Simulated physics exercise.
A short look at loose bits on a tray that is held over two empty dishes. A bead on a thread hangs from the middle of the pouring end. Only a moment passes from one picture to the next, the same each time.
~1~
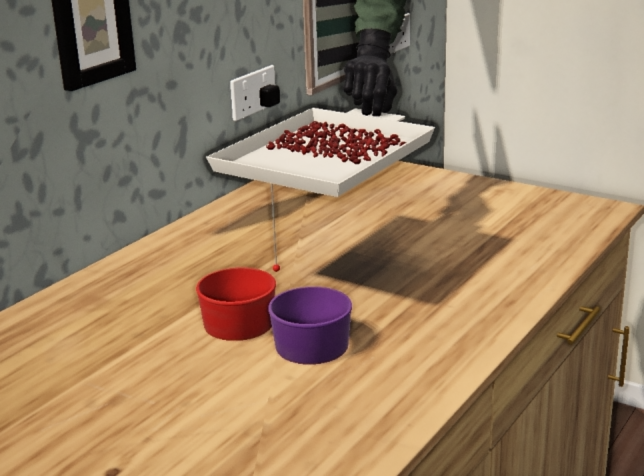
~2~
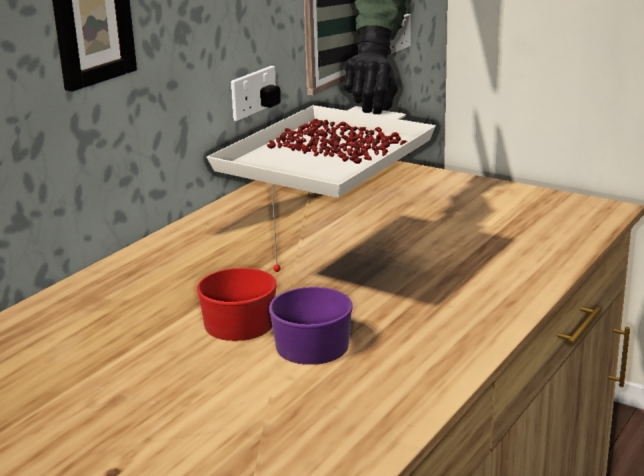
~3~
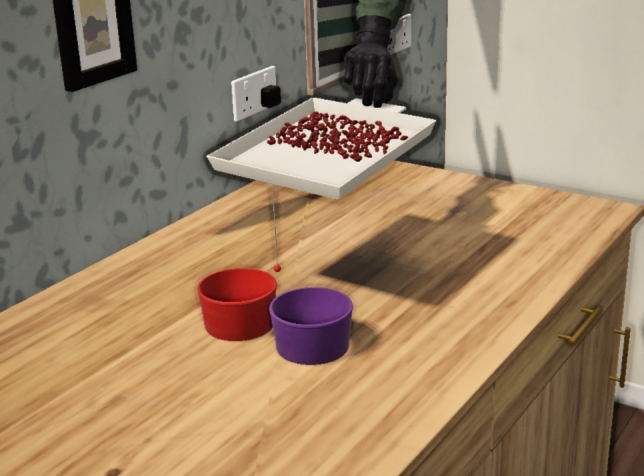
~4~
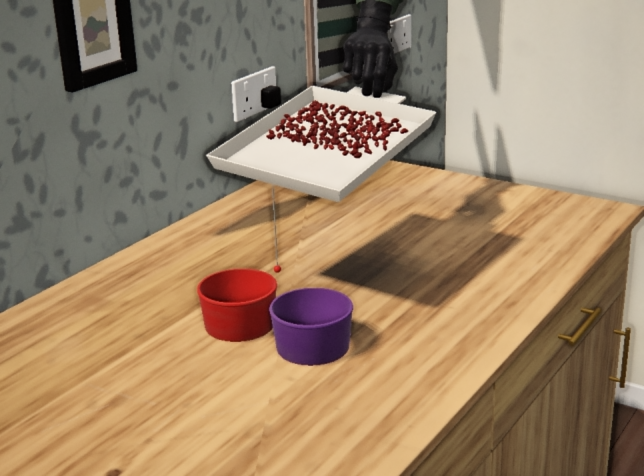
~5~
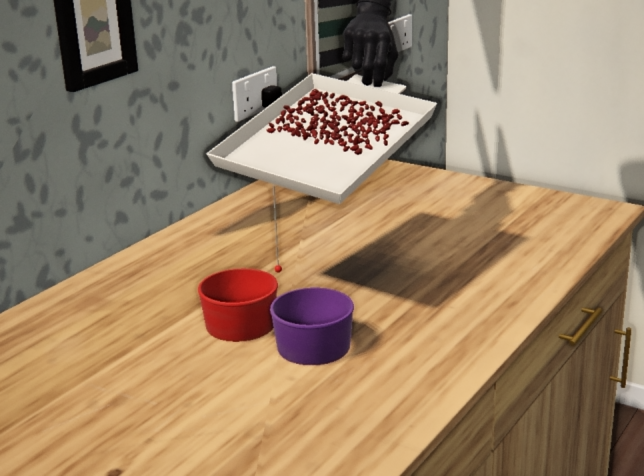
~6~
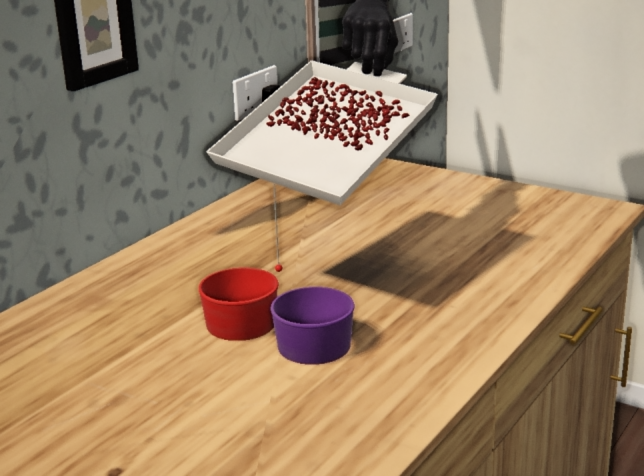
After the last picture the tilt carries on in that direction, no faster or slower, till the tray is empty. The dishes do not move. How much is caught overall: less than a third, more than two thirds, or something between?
They take more than two thirds between them.
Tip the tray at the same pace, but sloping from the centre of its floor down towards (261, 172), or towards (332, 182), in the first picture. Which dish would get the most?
In turn: The left dish; the right dish.
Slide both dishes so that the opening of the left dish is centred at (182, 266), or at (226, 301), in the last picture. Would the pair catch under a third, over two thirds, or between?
First below one third, then below one third.
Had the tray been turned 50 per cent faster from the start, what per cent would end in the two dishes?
Close to 70 per cent.
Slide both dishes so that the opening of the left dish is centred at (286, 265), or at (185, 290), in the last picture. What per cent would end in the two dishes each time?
About 30 and 10 per cent.
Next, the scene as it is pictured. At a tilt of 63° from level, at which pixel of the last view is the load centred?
Near (318, 193).
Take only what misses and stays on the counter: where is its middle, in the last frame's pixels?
Roughly at (367, 333).
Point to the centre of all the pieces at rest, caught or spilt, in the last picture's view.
Roughly at (319, 337).
Soon, tray tipped steeply; most on the tray; about a quarter in the air.
A while on, tray tipped past a quarter turn; about a quarter on the tray; about half in the right dish; a small part outside both; about a quarter in the air.
Towards the end, tray tipped past a quarter turn; most in the right dish; about a quarter outside both.
Finally, tray tipped past a quarter turn; most in the right dish; none in the left dish; about a quarter outside both.
